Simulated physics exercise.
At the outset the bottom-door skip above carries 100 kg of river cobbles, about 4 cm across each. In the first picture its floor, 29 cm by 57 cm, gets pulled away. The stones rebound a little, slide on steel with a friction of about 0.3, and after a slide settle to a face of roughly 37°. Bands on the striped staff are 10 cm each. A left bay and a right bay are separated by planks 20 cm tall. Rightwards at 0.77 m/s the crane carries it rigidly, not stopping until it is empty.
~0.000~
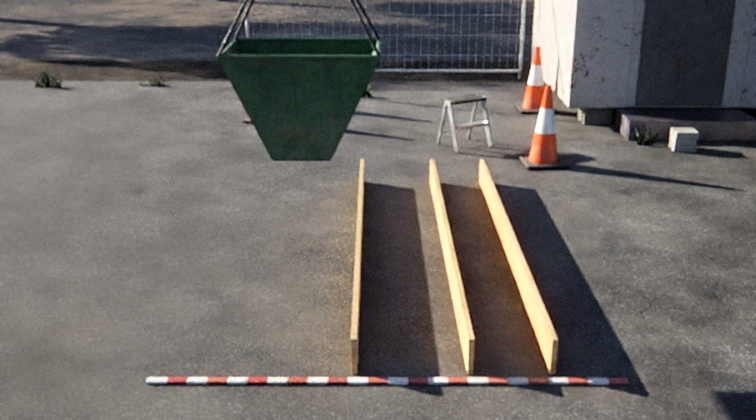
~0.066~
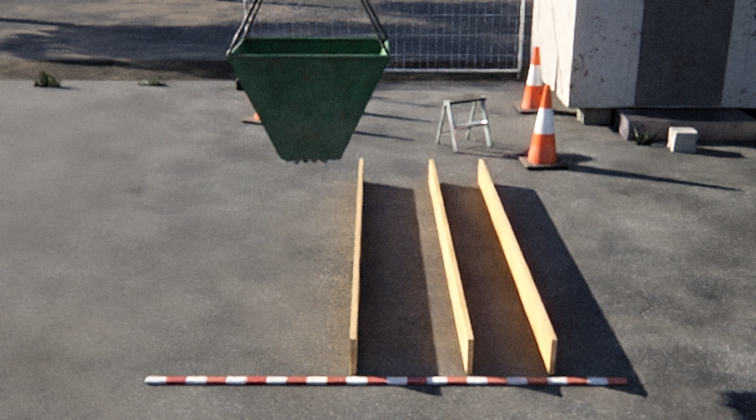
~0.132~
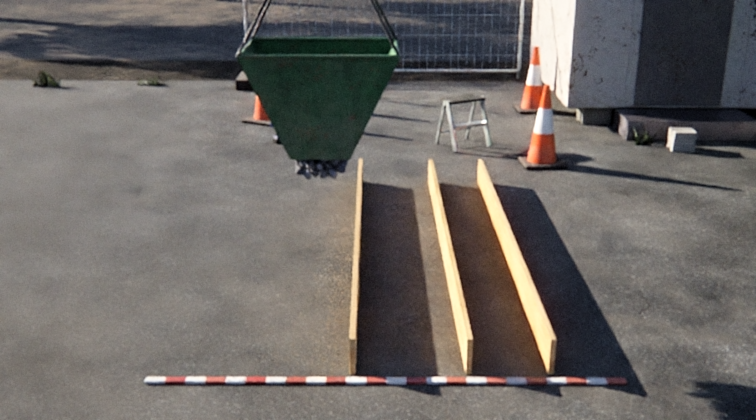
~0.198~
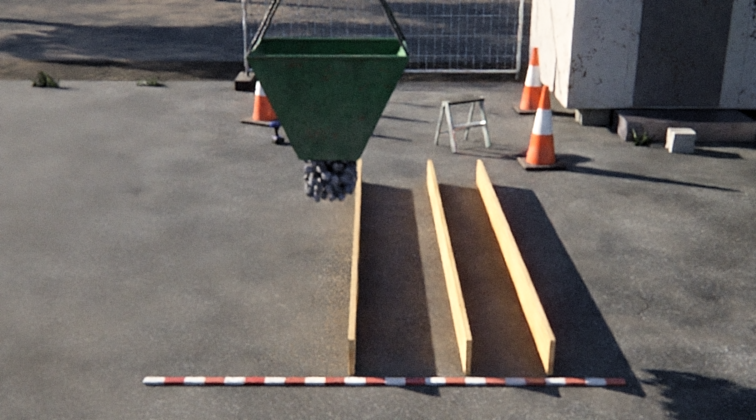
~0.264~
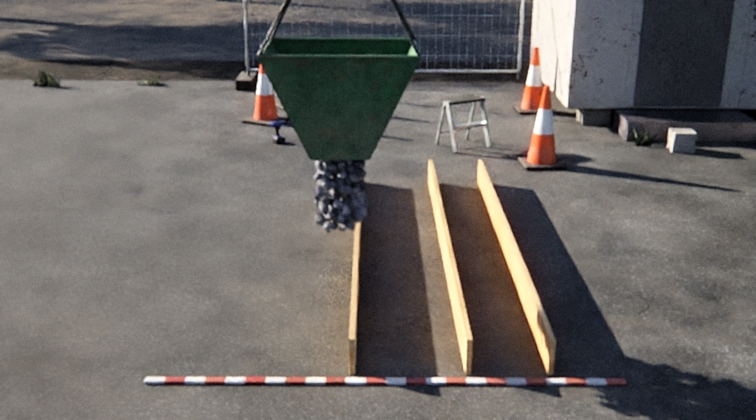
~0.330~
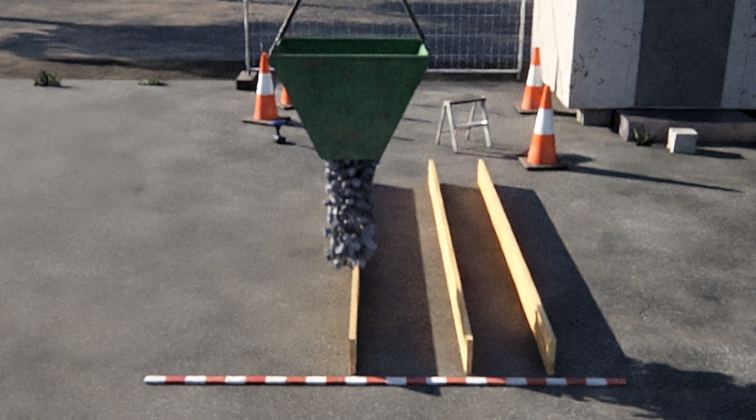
In a paved yard, a green skip moves right while grey stones pour from its bottom.
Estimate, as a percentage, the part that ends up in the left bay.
I would say roughly 92 per cent.
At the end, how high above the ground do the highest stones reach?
They end up some 20 centimetres high.
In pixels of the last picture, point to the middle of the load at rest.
About (403, 312).
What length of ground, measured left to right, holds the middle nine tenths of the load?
I'd put it at close to 70 cm.
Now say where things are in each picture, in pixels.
The outlet is at (301, 150); nothing has dropped yet, in the first picture.
The outlet is at (310, 150); 6 % is out, in the second picture.
Outlet at (320, 150), the stream shows down to (327, 156); 84 % still inside, in the third picture.
Outlet at (329, 150), the stream shows down to (333, 179); 69 % still inside, in the fourth picture.
Outlet at (340, 150), the stream shows down to (343, 207); 53 % still inside, in the fifth picture.
Outlet at (350, 150), the stream shows down to (356, 243); 35 % still inside, in the sixth picture.
After 0.7 s, 0 % in the bottom-door skip, 8 % falling or lying left of the bays, 92 % falling or lying in the left bay; the stones farthest right are at (452, 313).
After 1.1 s, 0 % in the bottom-door skip, 8 % falling or lying left of the bays, 92 % falling or lying in the left bay; the stones farthest right are at (451, 302).
After 1.7 s, 0 % in the bottom-door skip, 8 % falling or lying left of the bays, 92 % falling or lying in the left bay; the stones farthest right are at (450, 295).
After 2.6 s, 0 % in the bottom-door skip, 8 % falling or lying left of the bays, 92 % falling or lying in the left bay; the stones farthest right are at (450, 295).
After 4.5 s, 0 % in the bottom-door skip, 8 % left of the bays, 92 % in the left bay; the stones farthest right are at (450, 295).
